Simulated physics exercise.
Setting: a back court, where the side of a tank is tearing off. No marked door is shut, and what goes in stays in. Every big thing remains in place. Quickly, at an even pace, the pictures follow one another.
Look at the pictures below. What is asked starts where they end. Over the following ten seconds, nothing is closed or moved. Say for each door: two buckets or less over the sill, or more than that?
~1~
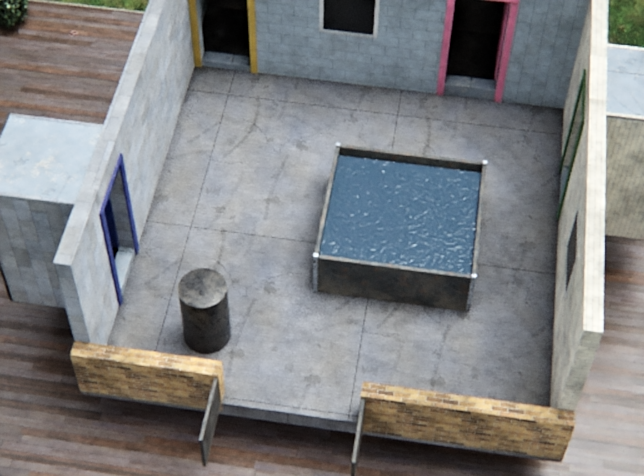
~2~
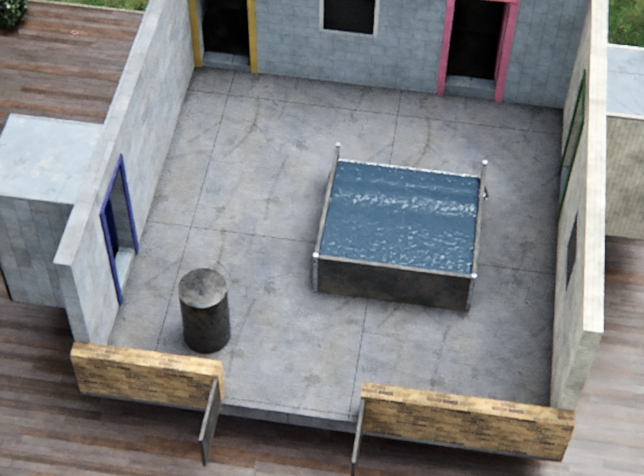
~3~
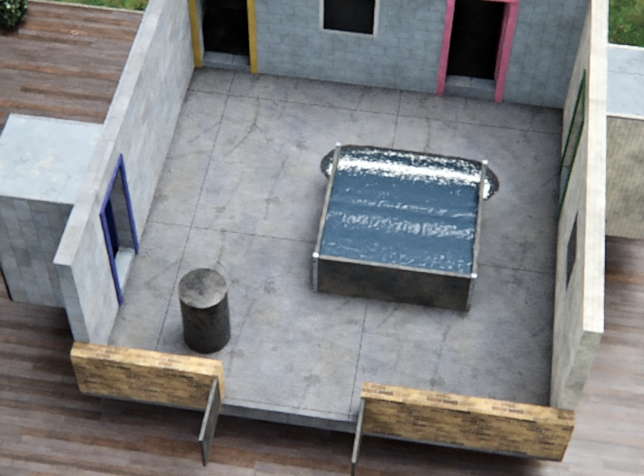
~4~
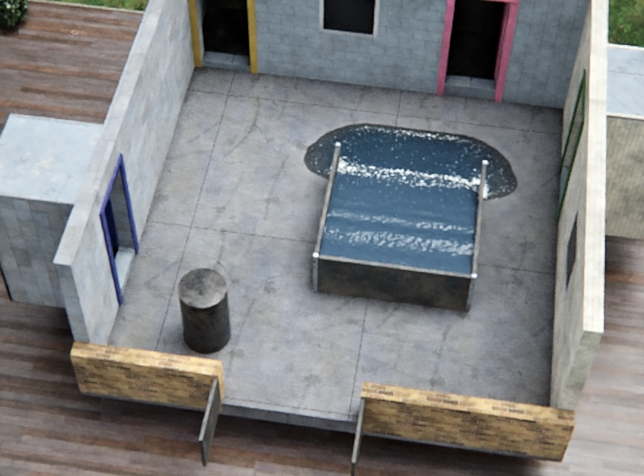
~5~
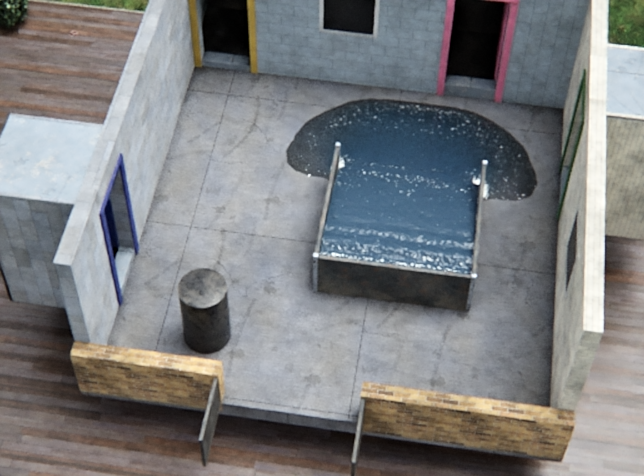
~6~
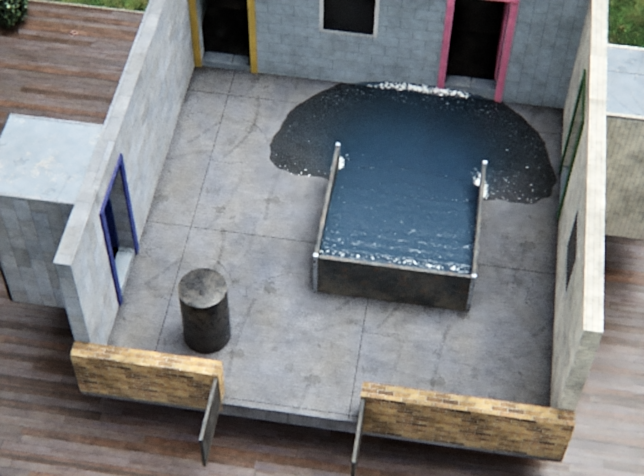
Green door - two or less, pink door - more, blue door - two or less, yellow door - more.
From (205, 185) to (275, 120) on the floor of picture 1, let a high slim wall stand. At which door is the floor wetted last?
The blue one.
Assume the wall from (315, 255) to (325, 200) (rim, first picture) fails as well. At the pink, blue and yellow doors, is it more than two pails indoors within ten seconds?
The pink door falls short; the blue door exceeds the mark; the yellow door exceeds the mark.
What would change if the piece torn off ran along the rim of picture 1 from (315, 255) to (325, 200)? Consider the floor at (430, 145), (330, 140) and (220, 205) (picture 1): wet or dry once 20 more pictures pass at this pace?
Point by point: Untouched, untouched and swamped.
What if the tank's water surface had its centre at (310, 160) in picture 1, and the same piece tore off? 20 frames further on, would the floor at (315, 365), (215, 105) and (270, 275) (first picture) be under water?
As listed: Untouched, reached, untouched.
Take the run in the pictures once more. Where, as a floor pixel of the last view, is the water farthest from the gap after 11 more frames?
Roughly (196, 65).
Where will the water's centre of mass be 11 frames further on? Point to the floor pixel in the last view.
Estimate: (405, 155).
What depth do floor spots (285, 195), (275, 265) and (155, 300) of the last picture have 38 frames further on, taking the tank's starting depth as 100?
Respectively 0, 4 and 6 per cent.
A moment on, water covers 30 % of the floor; the green door wet at the sill, nothing in, the pink door over two buckets in, the blue door not reached, the yellow door not reached.
Next, water covers 35 % of the floor; the green door wet at the sill, nothing in, the pink door far over two buckets in, the blue door not reached, the yellow door wet at the sill, nothing in.
Then, water covers 55 % of the floor; the green door wet at the sill, nothing in, the pink door far over two buckets in, the blue door wet at the sill, nothing in, the yellow door over two buckets in.
Later, water covers 95 % of the floor; the green door wet at the sill, nothing in, the pink door far over two buckets in, the blue door wet at the sill, nothing in, the yellow door far over two buckets in.
In the end, water covers 100 % of the floor; the green door wet at the sill, nothing in, the pink door far over two buckets in, the blue door wet at the sill, nothing in, the yellow door far over two buckets in.
